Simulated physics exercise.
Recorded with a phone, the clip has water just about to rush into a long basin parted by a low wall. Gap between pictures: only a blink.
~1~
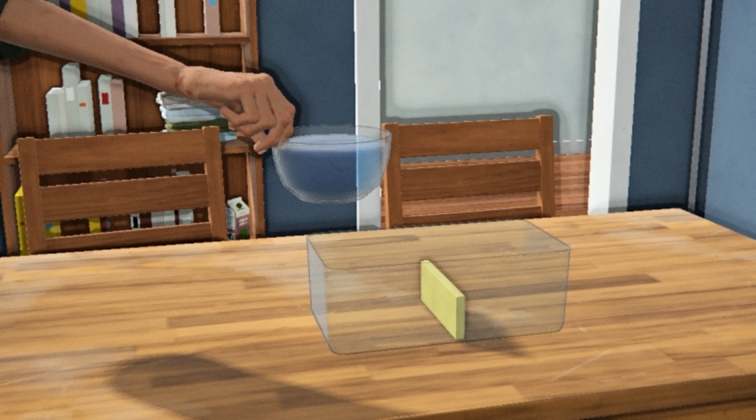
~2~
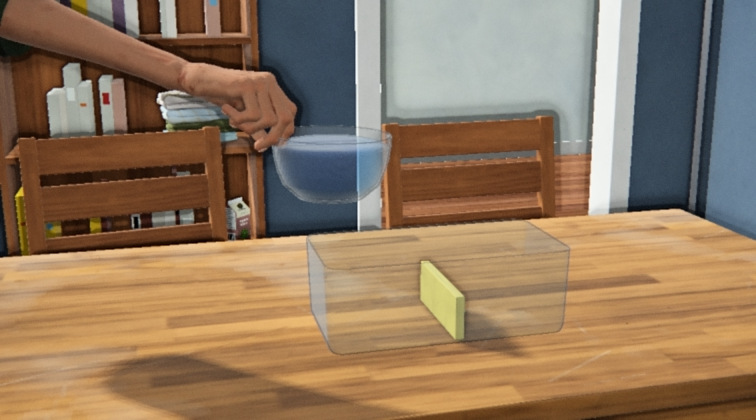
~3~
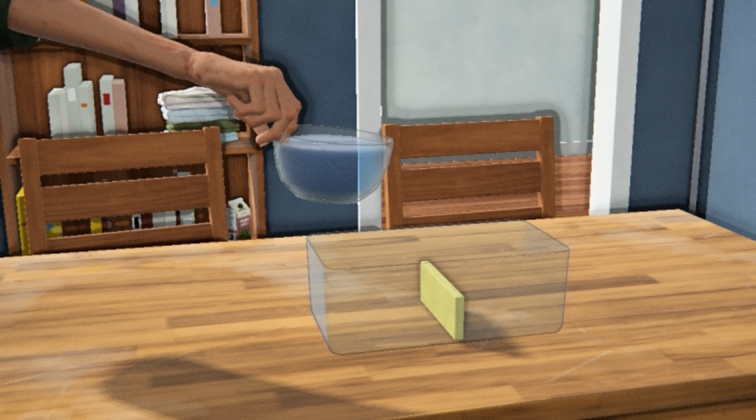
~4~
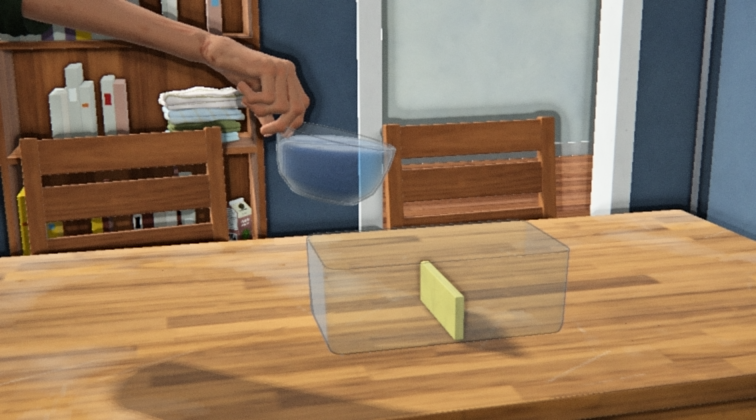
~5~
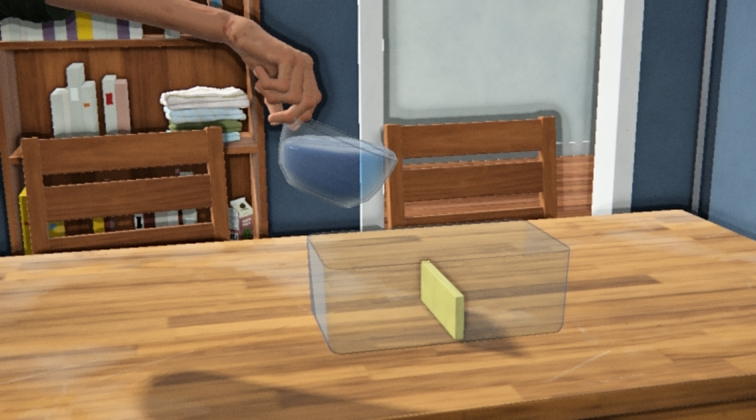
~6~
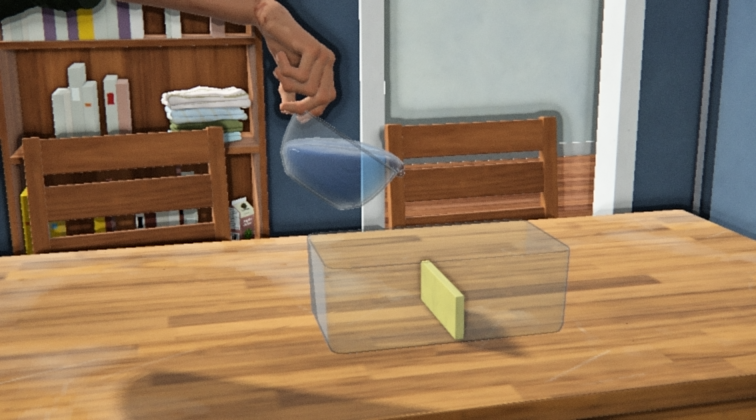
A room with a wooden table, two wooden chairs, a bookshelf and blue walls is seen from slightly above the tabletop. A hand at upper left holds a clear bowl of blue water above a long transparent basin with a low yellow wall inside. The hand rises slightly and tilts the bowl steadily rightward, its right rim lowering, while the basin and camera stay still.
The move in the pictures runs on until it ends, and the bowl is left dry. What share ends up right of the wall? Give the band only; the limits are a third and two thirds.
The right side is left with too little to make a third.
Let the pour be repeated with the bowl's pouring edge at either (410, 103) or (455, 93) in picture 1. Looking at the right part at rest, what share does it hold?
Near 50 in a hundred first, near 85 in a hundred second.
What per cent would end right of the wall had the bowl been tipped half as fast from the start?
About 30 per cent.
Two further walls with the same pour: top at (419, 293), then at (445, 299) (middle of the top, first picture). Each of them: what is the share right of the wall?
Try one about 50 %, try two about 30 %.
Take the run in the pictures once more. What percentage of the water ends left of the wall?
Around 85 %.
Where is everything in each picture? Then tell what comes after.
In the first frame, it leans 0°; its right rim is at (388, 133); the water meets the walls at (274, 146) and (385, 141); the long basin's rim runs from (316, 253) to (548, 235); the wall's top is at (442, 279).
In the second frame, it leans 2°; its right rim is at (388, 135); the water meets the walls at (274, 145) and (385, 142).
In the third frame, it leans 6°; its right rim is at (390, 140); the water meets the walls at (276, 143) and (387, 144).
In the fourth frame, it leans 14°; its right rim is at (392, 148); the water meets the walls at (279, 142) and (390, 146).
In the fifth frame, it leans 24°; its right rim is at (394, 159); the water meets the walls at (282, 143) and (394, 152); 1 per cent is over the edge.
In the sixth frame, it leans 36°; its right rim is at (393, 171); the water meets the walls at (284, 146) and (390, 161); 7 per cent is over the edge.
A moment on, the bowl is tipped right over and 16 per cent is still to pour, 47 is left of the wall and 9 right of it.
Next, the bowl is tipped right over and 1 per cent is still to pour, 81 is left of the wall and 10 right of it.
Then the bowl is tipped right over and 0 per cent is still to pour, 83 is left of the wall and 12 right of it.
Later the bowl is tipped right over and 0 per cent is still to pour, 83 is left of the wall and 12 right of it.
In the end 83 per cent lies left of the wall, 12 right of it and 4 outside.
